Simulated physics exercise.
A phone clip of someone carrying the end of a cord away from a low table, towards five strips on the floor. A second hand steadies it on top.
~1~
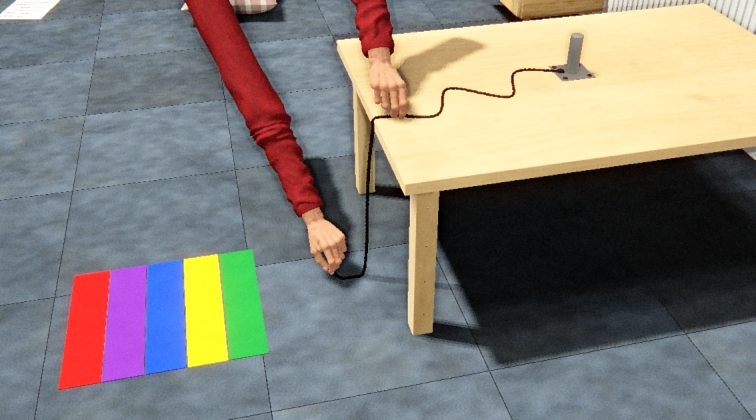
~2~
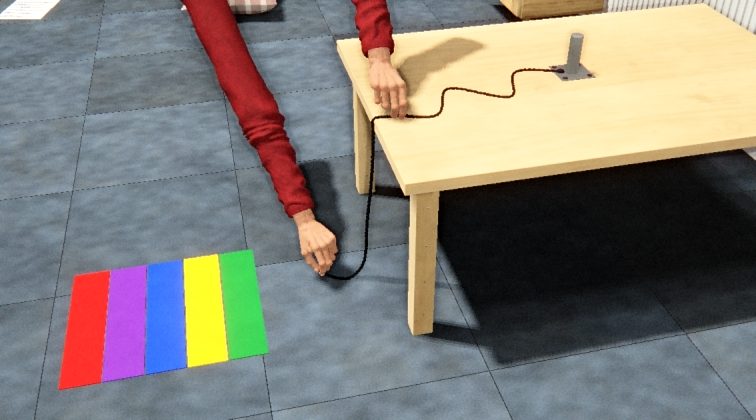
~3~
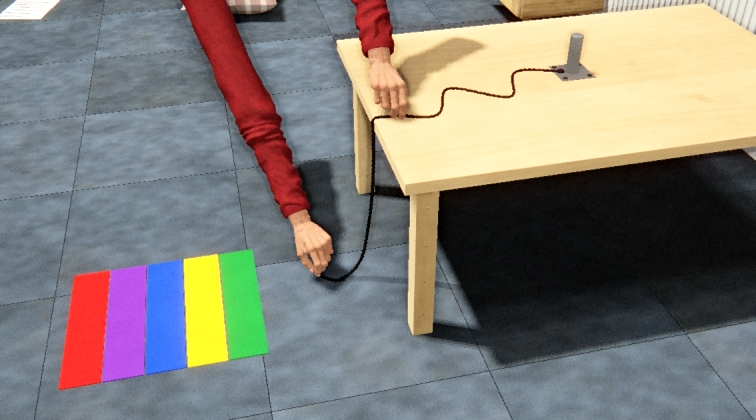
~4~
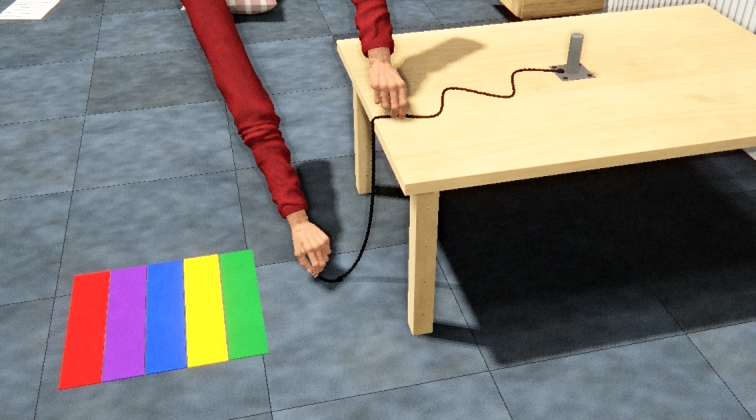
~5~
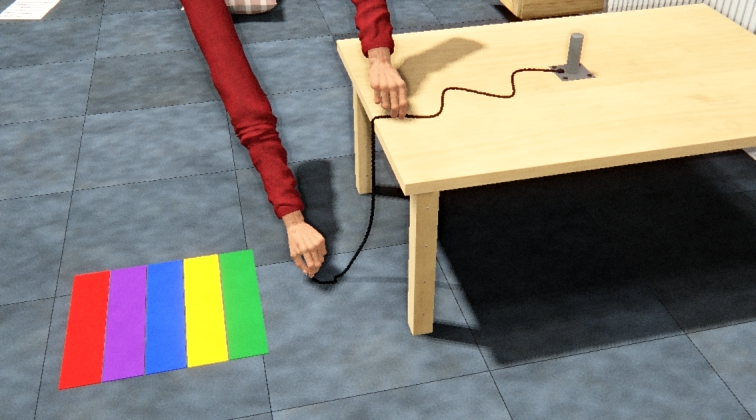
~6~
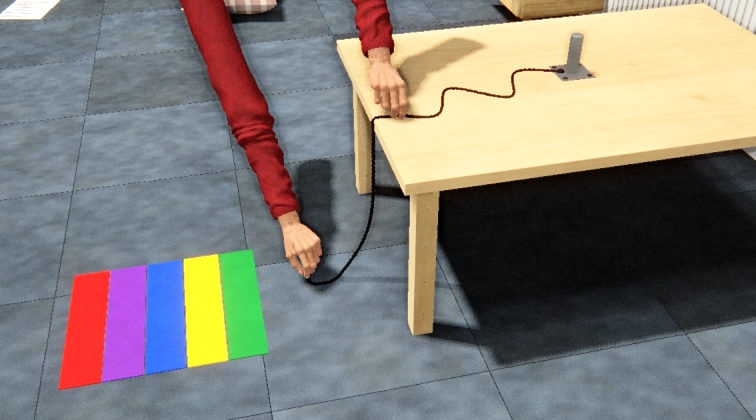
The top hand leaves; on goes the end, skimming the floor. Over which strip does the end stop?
It gets as far as the purple strip.
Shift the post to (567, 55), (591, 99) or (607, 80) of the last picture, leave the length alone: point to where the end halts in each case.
Try by try, around (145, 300), (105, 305) and (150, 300).
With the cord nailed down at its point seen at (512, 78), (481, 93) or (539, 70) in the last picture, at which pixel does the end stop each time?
About (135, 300), (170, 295) and (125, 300).
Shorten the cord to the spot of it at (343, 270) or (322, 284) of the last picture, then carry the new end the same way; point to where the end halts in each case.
About (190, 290) and (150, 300).
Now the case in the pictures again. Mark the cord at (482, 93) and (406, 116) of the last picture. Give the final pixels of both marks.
They go to (444, 97) and to (332, 142).
Soon after, end near (188, 292); over yellow.
After that, end near (145, 299); over blue.
At the stop, end near (119, 303); over purple. The purple one.
